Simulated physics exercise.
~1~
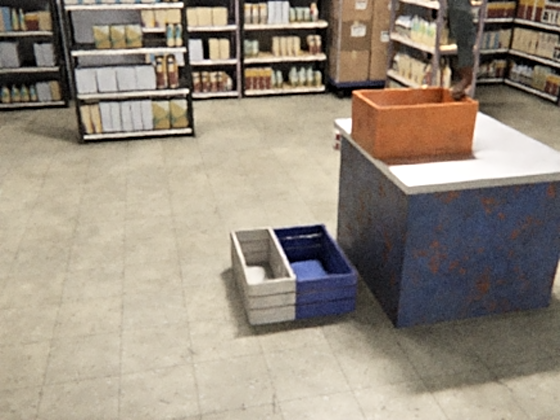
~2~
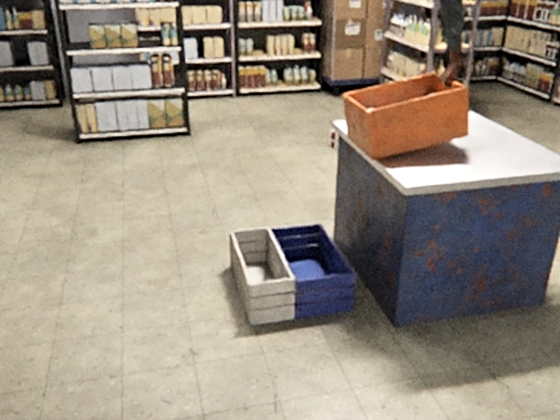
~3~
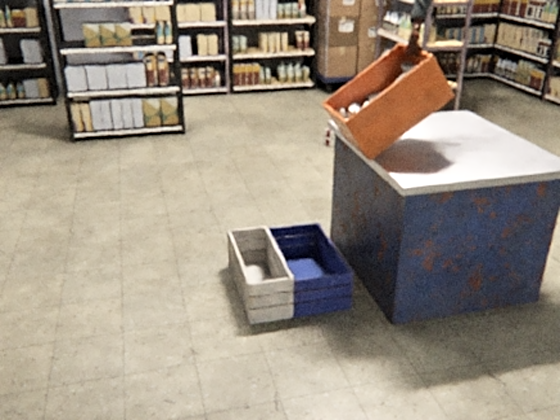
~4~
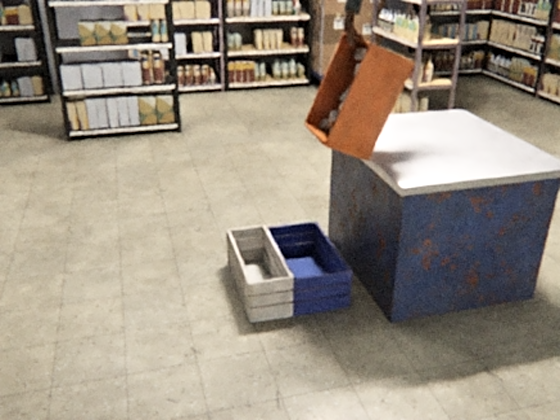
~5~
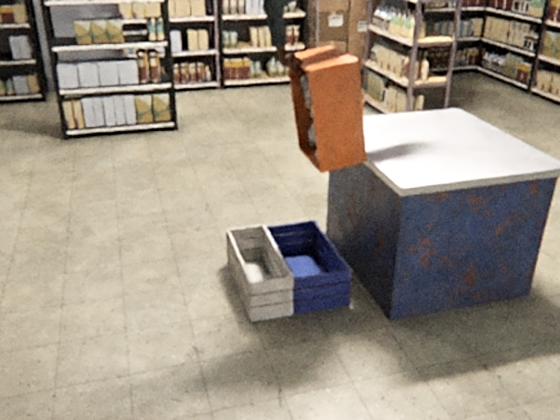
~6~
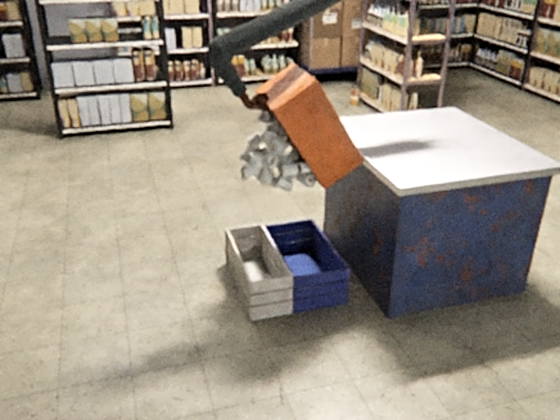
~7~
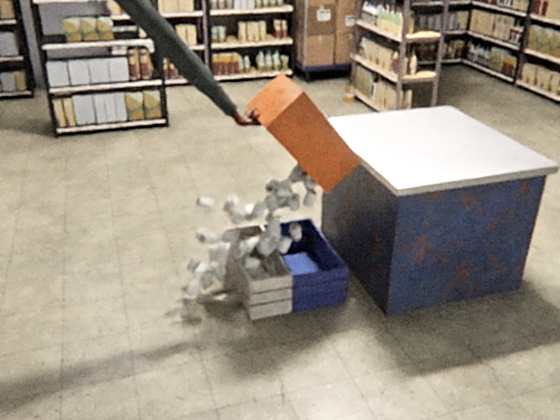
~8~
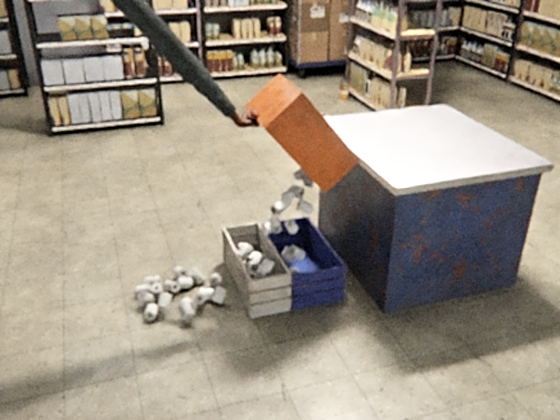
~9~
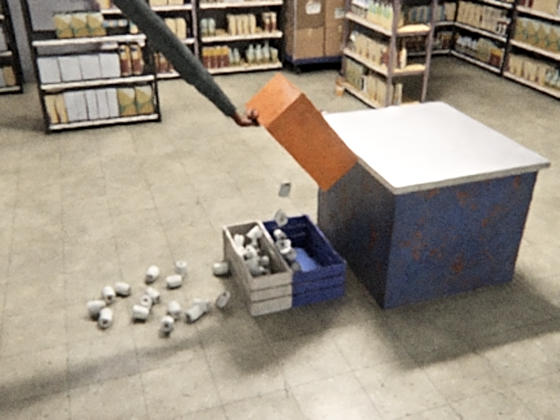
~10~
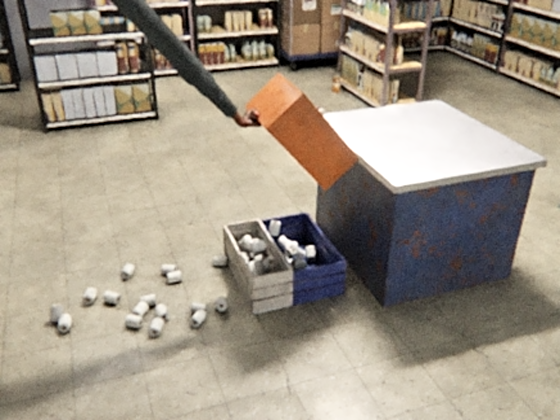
In a shop aisle, a mechanical arm tips an orange crate, spilling white rolls into two bins and across the floor.
